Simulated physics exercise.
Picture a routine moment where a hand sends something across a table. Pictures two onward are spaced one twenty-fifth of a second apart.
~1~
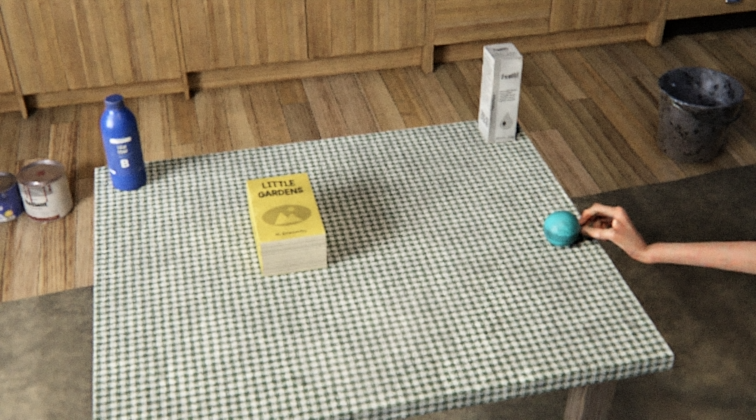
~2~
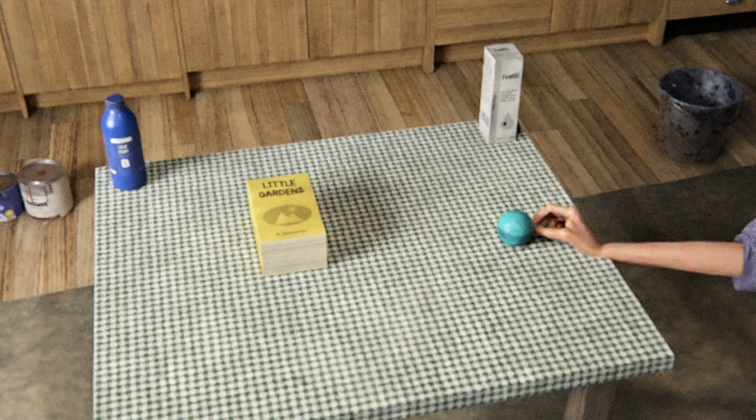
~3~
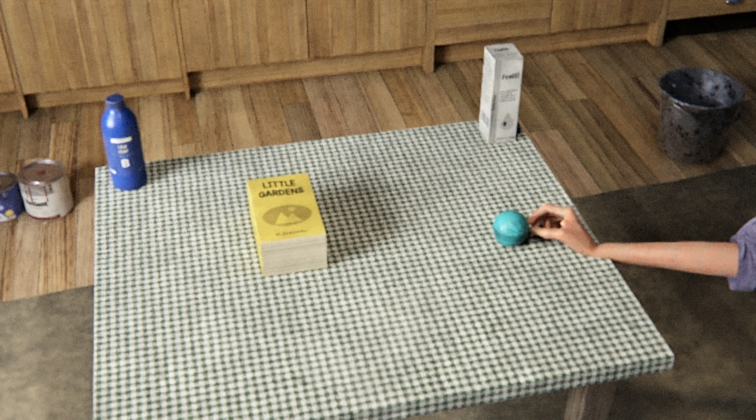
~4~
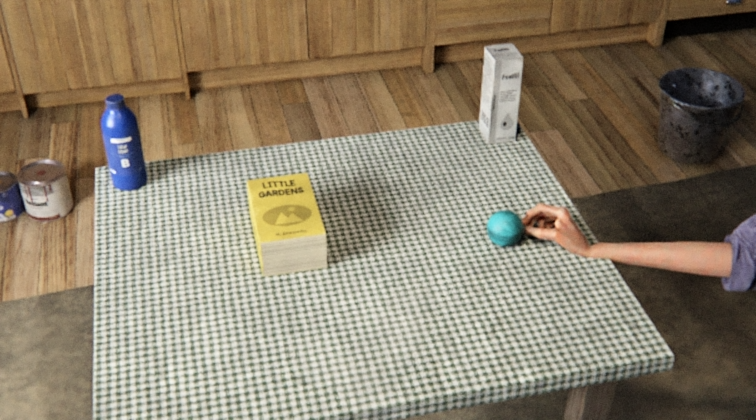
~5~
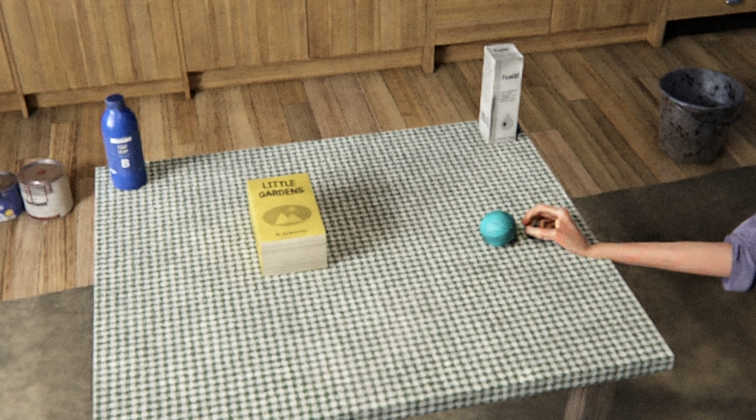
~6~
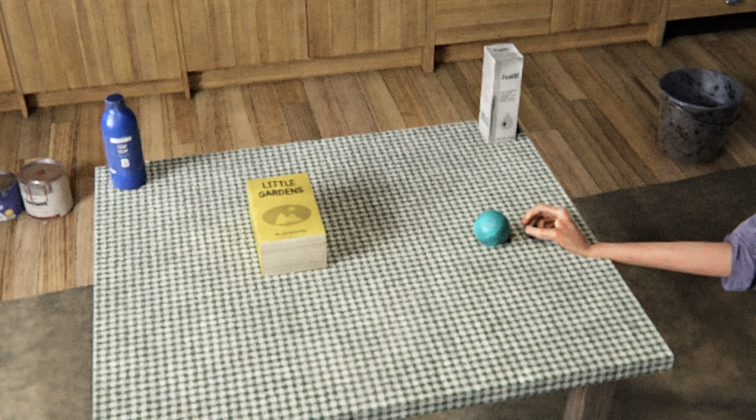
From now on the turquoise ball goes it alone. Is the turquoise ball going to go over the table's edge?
It never leaves the top.
Then, 0.10 s on from there, turquoise ball shifted about its own width near (480, 228).
Then, 0.20 s on from there, turquoise ball shifted about its own width near (471, 228).
Then, 0.40 s on from there, turquoise ball shifted about its own width near (463, 228).
In the end, moved from the start, turquoise ball. At the end, from the last picture's camera, turquoise ball near (463, 228).
